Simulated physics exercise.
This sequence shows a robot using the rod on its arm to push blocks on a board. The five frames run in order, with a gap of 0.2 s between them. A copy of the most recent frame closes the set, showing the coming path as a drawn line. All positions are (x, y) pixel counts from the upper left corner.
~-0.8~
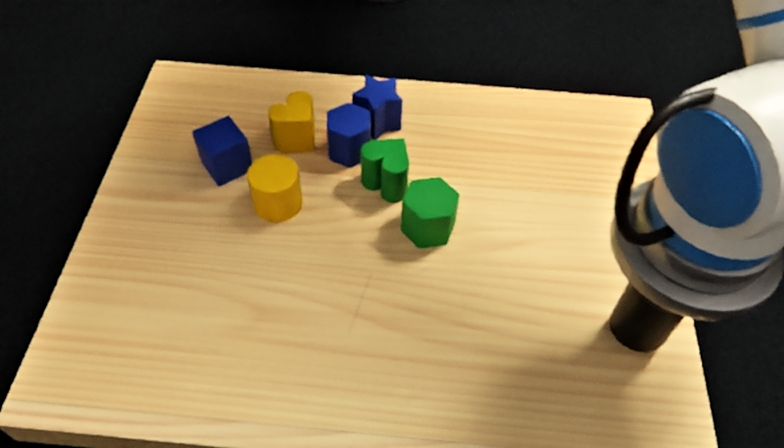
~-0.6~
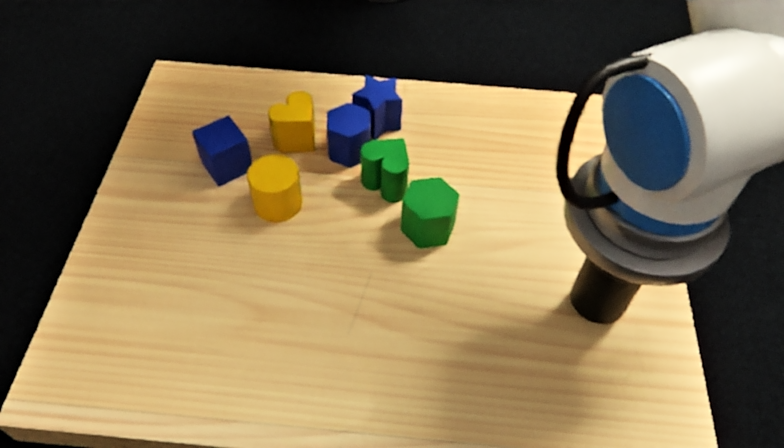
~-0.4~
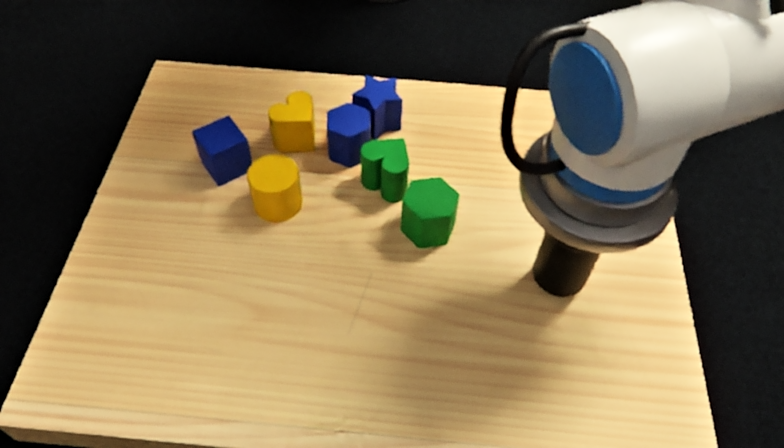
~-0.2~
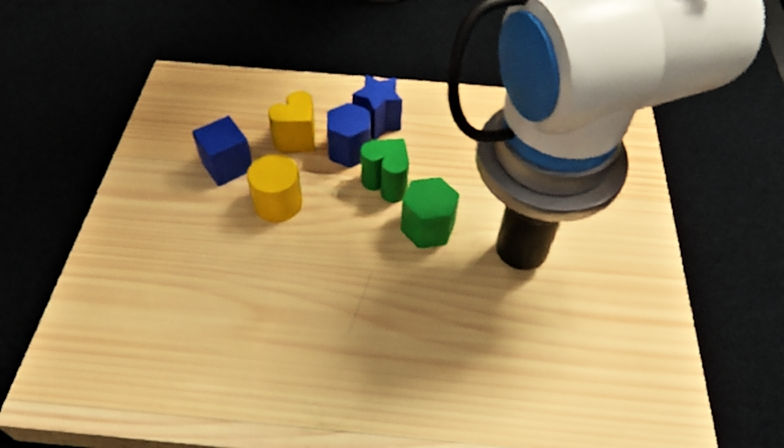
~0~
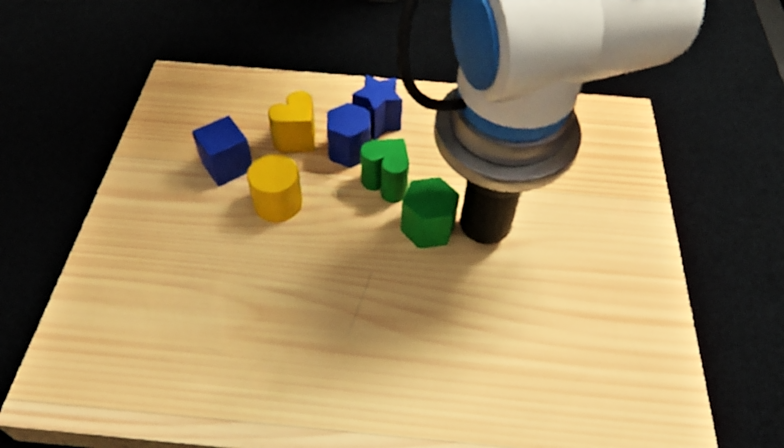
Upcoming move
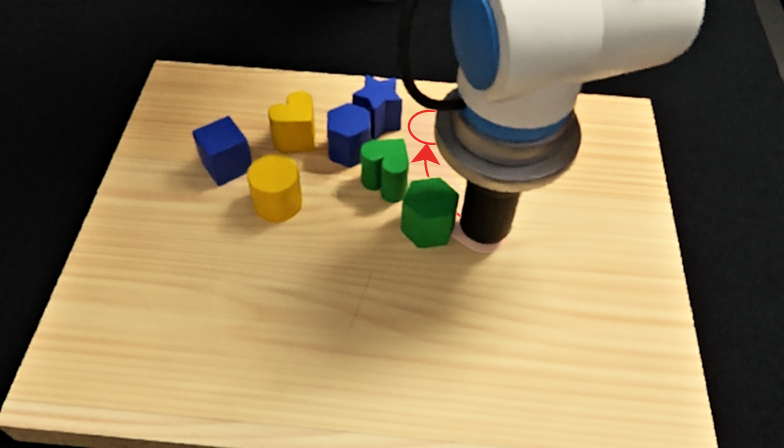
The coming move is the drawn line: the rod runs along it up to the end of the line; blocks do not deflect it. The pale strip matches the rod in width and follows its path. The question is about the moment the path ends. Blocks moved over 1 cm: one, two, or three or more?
It's going to be one.
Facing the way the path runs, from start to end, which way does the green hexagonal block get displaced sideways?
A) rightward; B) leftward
Answer: B.
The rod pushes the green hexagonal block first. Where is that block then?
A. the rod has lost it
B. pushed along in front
The one that fits is A, the rod has lost it.
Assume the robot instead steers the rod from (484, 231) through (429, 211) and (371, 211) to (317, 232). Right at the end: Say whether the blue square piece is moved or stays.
The answer is that it remains undisturbed.
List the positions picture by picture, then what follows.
Rod tip (638, 327); block tops, blue star block (378, 90); green heart (388, 153); green hexagonal block (431, 197), in the first picture.
Rod (598, 300); blocks unchanged, in the second picture.
Rod (559, 274); blocks unchanged, in the third picture.
Rod (522, 248); blocks unchanged, in the fourth picture.
Rod (485, 223); blue star block (378, 90); green heart (388, 153); green hexagonal block (431, 197), in the fifth picture.
Path on the board, from (484, 231) via (443, 201) and (425, 163), ending at (432, 127).
What follows on the original path. One third of the way, rod (444, 192); green heart (384, 150); green hexagonal block (404, 191), turned 50° anticlockwise.
Two thirds of the way, rod (426, 154); green heart (384, 150); green hexagonal block (403, 191), turned 50° anticlockwise.
At the end, rod (433, 118); blue star block in place; green heart (384, 150); green hexagonal block (403, 191), turned 50° anticlockwise.
